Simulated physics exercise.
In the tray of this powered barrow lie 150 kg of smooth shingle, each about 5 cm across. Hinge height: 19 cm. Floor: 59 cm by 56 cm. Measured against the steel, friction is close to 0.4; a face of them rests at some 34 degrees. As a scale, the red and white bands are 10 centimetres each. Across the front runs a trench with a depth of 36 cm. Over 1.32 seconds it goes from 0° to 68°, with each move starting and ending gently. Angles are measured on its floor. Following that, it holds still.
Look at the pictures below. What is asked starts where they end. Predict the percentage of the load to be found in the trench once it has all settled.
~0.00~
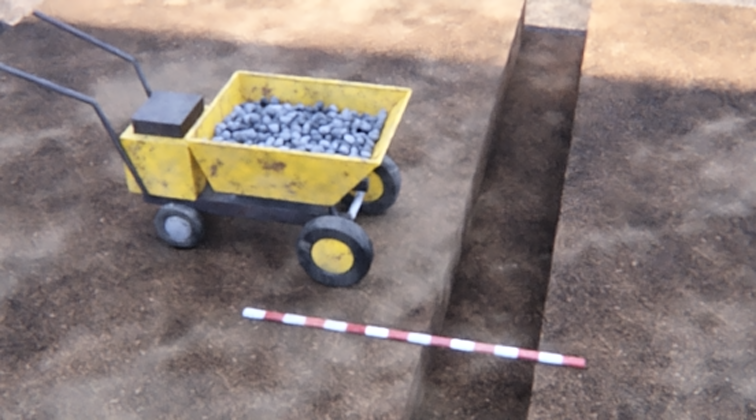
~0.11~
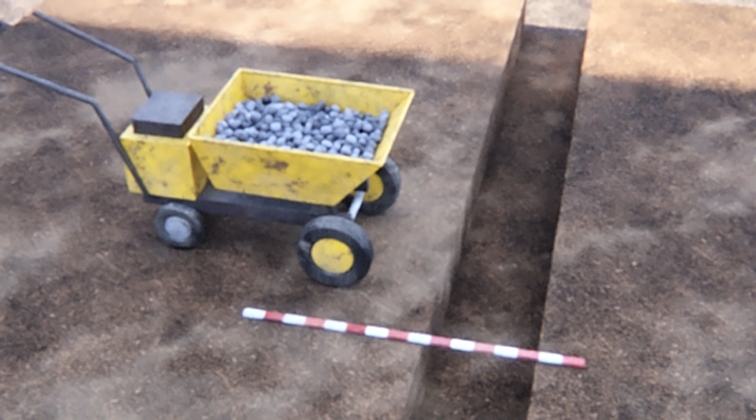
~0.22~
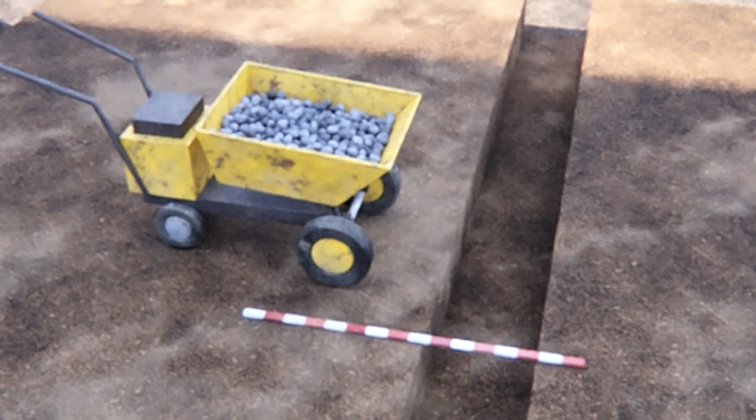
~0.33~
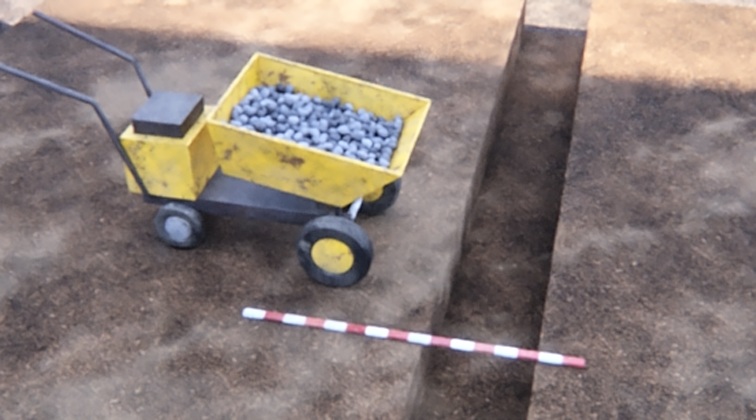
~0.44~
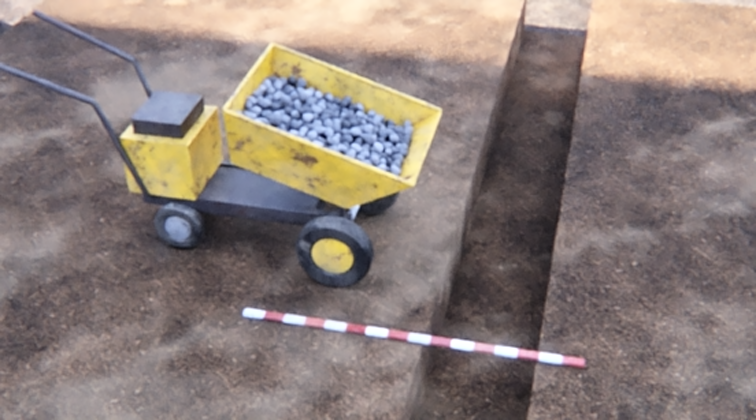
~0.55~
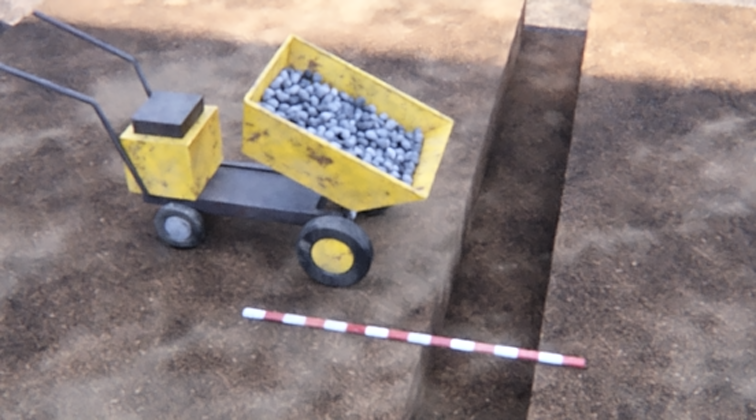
Roughly 99 percent of the load ends up there.
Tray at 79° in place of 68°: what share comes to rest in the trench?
Then close to 100 per cent.
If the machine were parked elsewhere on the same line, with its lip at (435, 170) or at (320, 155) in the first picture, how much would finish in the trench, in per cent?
Some 50 and some 85 per cent, in that order.
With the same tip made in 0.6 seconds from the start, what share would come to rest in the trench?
Then some 90 per cent would.
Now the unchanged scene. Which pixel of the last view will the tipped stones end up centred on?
Their middle lands near (507, 311).
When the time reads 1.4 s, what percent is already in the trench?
By that point it's something like 50 in a hundred.
After 1.0 s the floor is at 57°; 100 % in the tray; the foremost stones are at (463, 216).
After 1.4 s the floor is at 68°; 52 % in the tray, 48 % in the trench; the foremost stones are at (545, 300).
After 1.8 s the floor is at 68°; 21 % in the tray, 78 % in the trench, 1 % past the trench; the foremost stones are at (590, 275).
After 3.7 s the floor is at 68°; 0 % in the tray, 99 % in the trench, 1 % past the trench; the foremost stones are at (606, 291).
